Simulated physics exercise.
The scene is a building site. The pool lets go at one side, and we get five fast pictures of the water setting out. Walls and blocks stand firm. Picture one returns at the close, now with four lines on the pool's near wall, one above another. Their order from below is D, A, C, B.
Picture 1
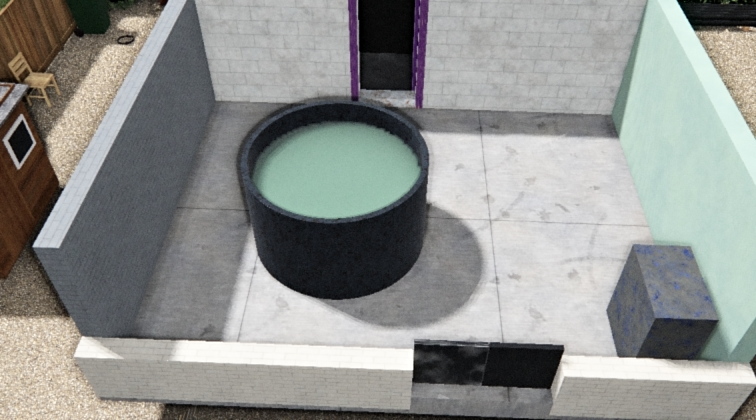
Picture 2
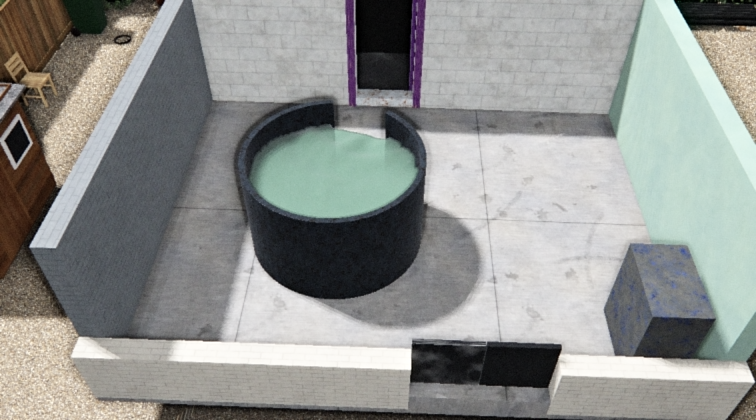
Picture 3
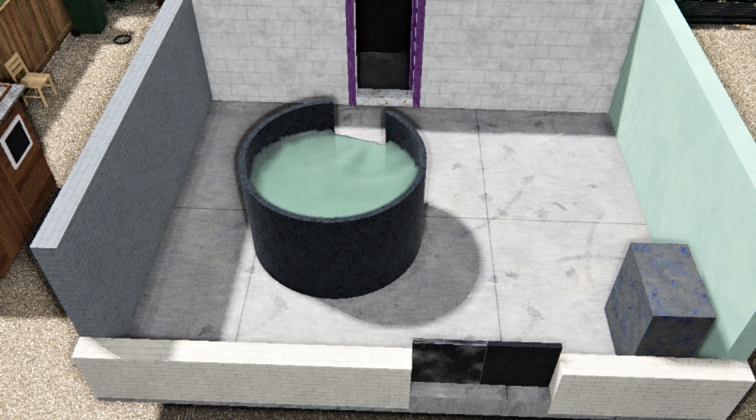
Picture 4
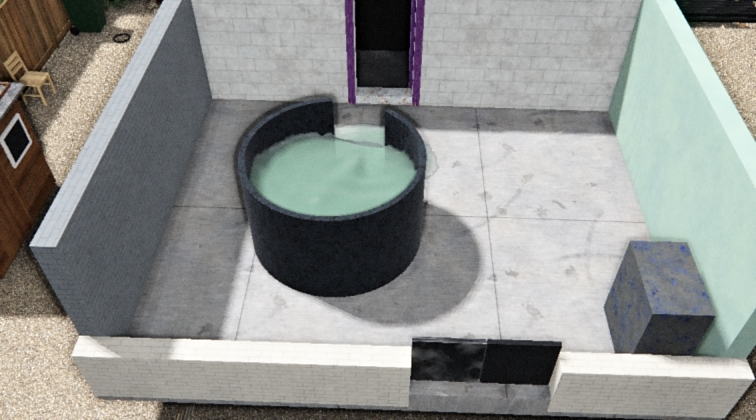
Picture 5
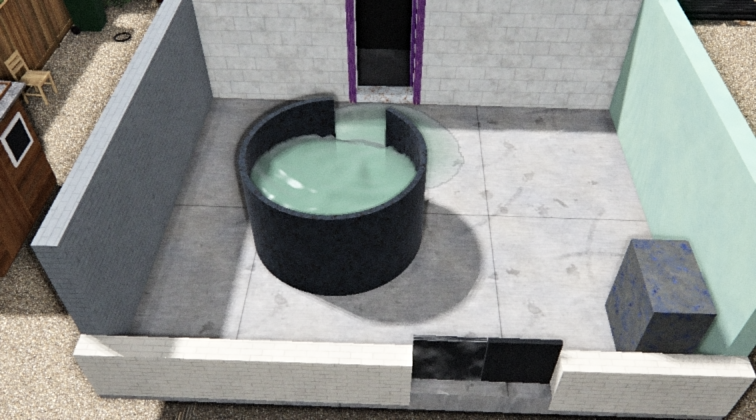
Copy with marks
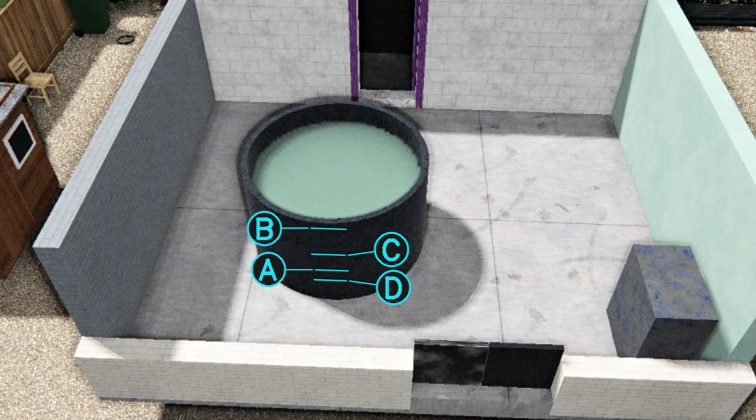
On a building site, a round dark pool of still, pale green water stands in a walled yard near a purple-framed doorway. A gap opens in the pool's far side, and the water inside ripples and sinks slightly. Water pours through the gap and spreads in a thin sheet across the grey ground behind.
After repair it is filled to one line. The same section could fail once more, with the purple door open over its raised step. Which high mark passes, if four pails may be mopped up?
D is the one.
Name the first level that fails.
A.
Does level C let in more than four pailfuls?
Yes, it does.
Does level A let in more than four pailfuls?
Yes.
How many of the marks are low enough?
One of them.
On the marked copy, A at (330, 270); B at (327, 228); C at (329, 254); D at (331, 280); from the bottom up D, A, C, B.
Choosing A, about 9 bucketfuls get in.
Choosing B, dozens of bucketfuls pour in.
Choosing C, dozens of bucketfuls pour in.
Choosing D, a bucket or two gets in.
